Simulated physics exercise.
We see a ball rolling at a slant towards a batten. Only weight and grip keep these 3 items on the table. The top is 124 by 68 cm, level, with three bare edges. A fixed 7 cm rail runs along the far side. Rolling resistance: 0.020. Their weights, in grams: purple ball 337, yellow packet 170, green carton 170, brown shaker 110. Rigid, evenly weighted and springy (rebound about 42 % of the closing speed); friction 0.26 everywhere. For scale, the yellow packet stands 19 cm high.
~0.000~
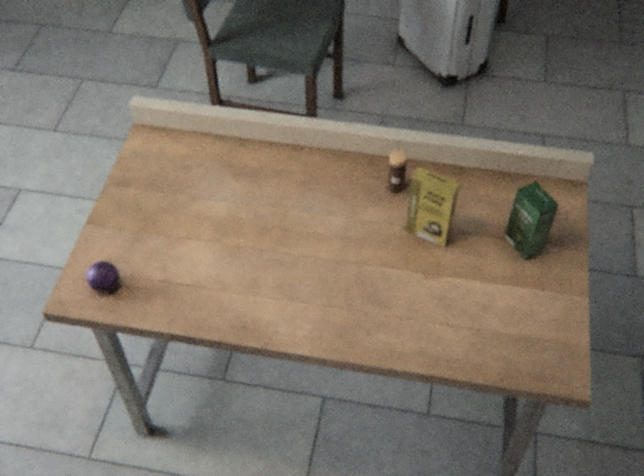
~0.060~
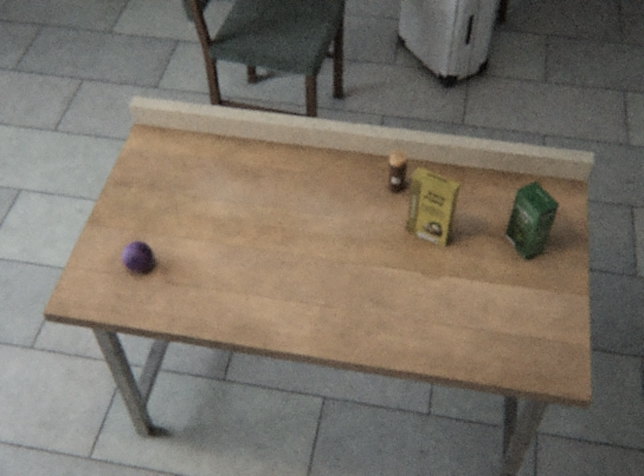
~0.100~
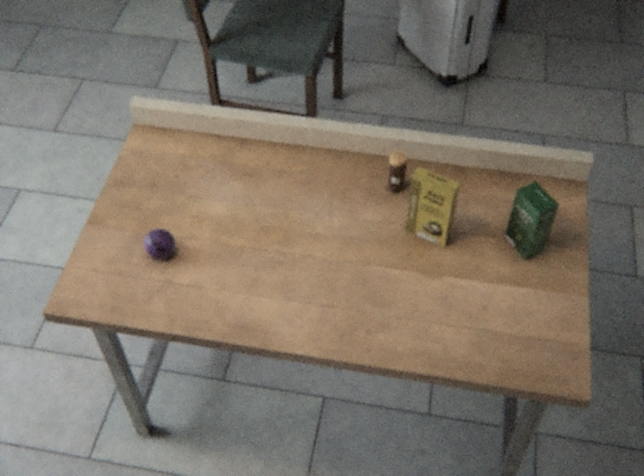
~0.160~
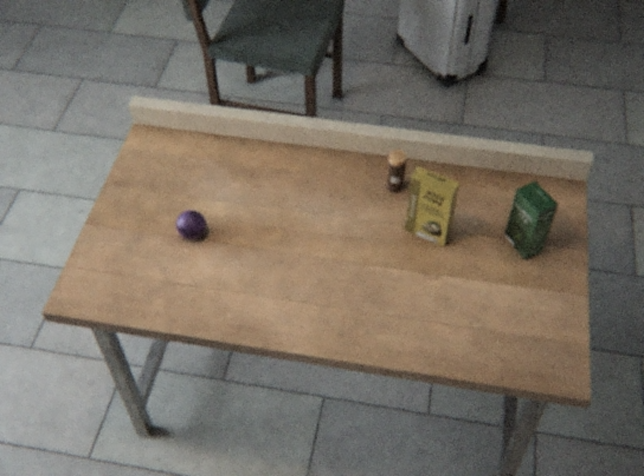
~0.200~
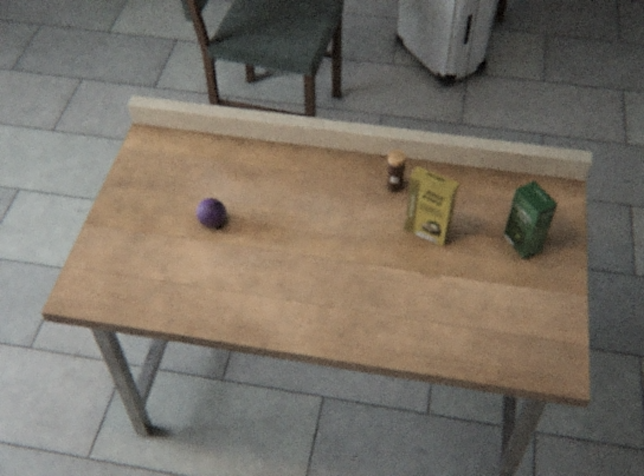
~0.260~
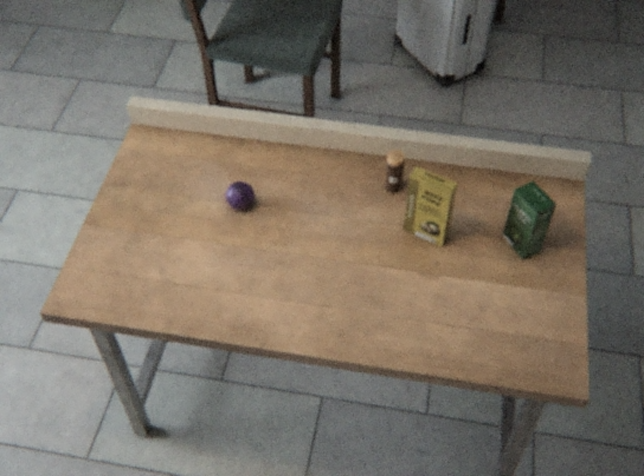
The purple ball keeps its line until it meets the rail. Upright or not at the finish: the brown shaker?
The brown shaker tips over.
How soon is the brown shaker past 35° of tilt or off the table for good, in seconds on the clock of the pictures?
Near 0.9 s.
After 0.66 s, purple ball near (379, 175); brown shaker 8° off upright near (404, 172).
After 1.16 s, purple ball near (464, 214); brown shaker on its side near (477, 192).
In the end (3.4 s), toppled on the table, brown shaker; the other 2 under 4 cm from the start. At the end, from the last picture's camera, brown shaker near (486, 182).
